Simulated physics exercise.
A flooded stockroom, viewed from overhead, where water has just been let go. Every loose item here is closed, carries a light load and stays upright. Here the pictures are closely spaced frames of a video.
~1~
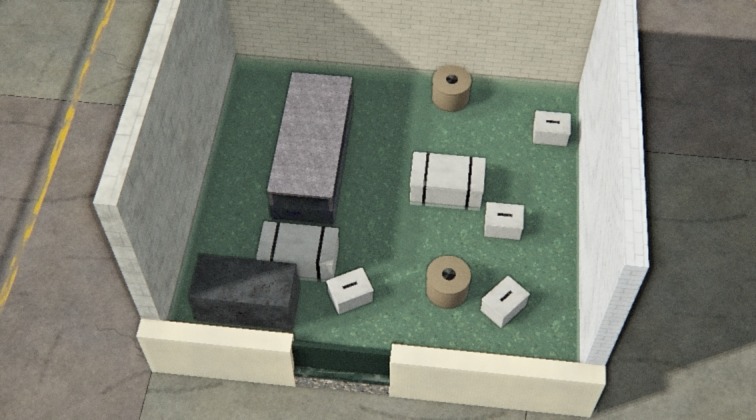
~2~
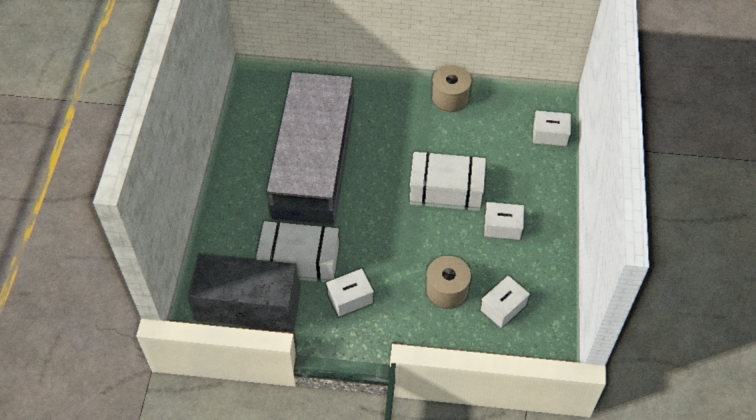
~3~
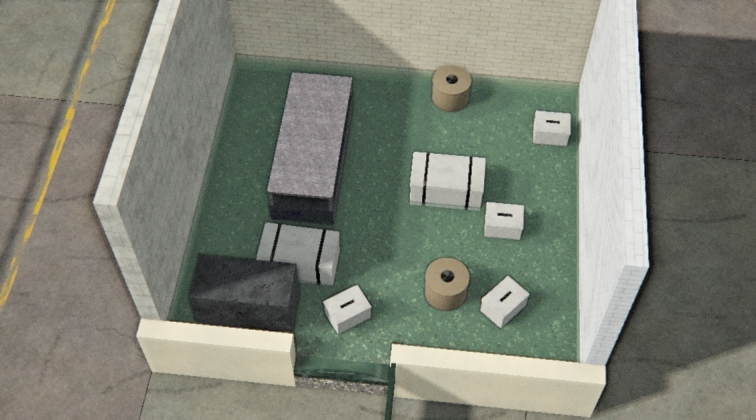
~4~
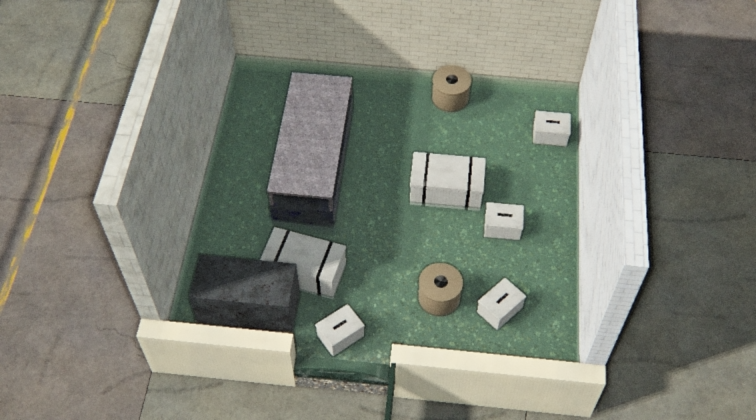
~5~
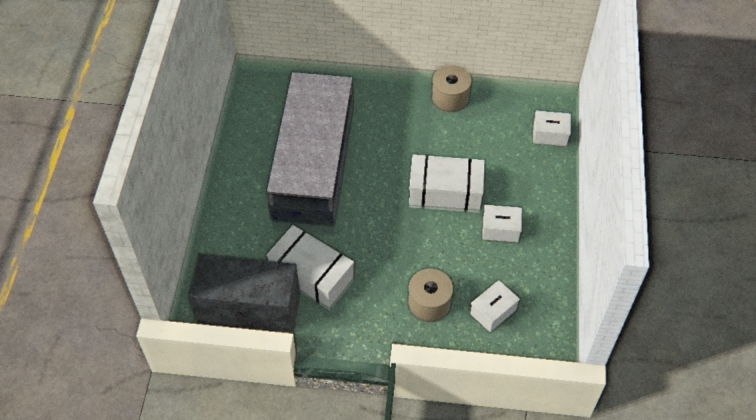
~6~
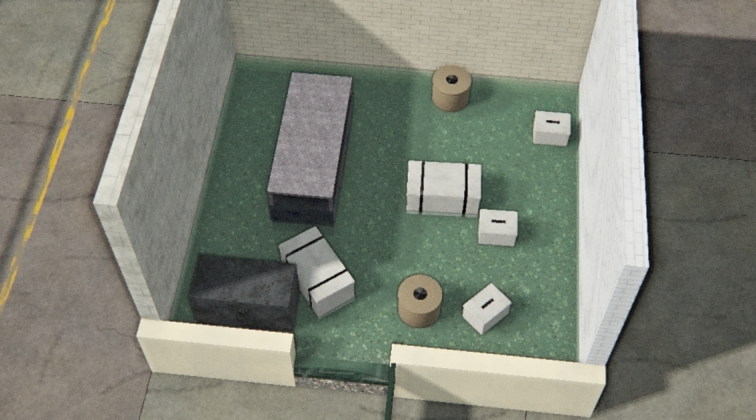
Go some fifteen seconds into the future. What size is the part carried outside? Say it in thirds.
Fraction: Two thirds or beyond.
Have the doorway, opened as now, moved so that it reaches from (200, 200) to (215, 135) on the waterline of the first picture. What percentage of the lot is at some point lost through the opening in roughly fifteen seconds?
About 40 per cent.
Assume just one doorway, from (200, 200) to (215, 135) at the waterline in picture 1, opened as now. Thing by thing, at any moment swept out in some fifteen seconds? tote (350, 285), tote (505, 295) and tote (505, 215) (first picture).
Swept away, remains, remains.
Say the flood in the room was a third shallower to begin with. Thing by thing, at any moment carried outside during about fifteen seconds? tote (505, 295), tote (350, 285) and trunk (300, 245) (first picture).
The first exits, the next exits, the last exits.
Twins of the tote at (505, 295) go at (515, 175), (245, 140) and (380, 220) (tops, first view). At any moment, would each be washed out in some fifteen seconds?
Result list, first to last: Does not leave, does not leave, leaves.
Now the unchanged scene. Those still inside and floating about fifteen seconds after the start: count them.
Number: 2.
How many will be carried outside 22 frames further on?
That makes 5.
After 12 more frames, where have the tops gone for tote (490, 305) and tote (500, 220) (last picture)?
I'd say about (366, 363) for the first and about (464, 268) for the second.
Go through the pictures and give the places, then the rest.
A tub at (449, 274) floats; a trunk at (298, 243), afloat; 0 of 8 have shifted, in the first picture.
A tub at (449, 274), afloat; a trunk at (298, 243) floats; 0 of 8 have shifted, in the second picture.
A tub at (447, 276), afloat; a trunk at (298, 245) floats; 1 of 8 have shifted, in the third picture.
A tub at (441, 282), afloat, close to its start; a trunk at (303, 254), afloat, close to its start; 3 of 8 have shifted, in the fourth picture.
A tub at (431, 288), afloat, close to its start; a trunk at (310, 258) floats, close to its start; 4 of 8 have shifted, in the fifth picture.
A tub at (420, 294), afloat, a stride from its start; a trunk at (316, 263) floats, close to its start; 6 of 8 have shifted, in the sixth picture.
A moment on, 1 of 8 are out; 7 afloat.
Next, 3 of 8 are out; 5 afloat.
Later, 5 of 8 are out; 3 afloat.
In the end, 6 of 8 are out; 2 afloat.
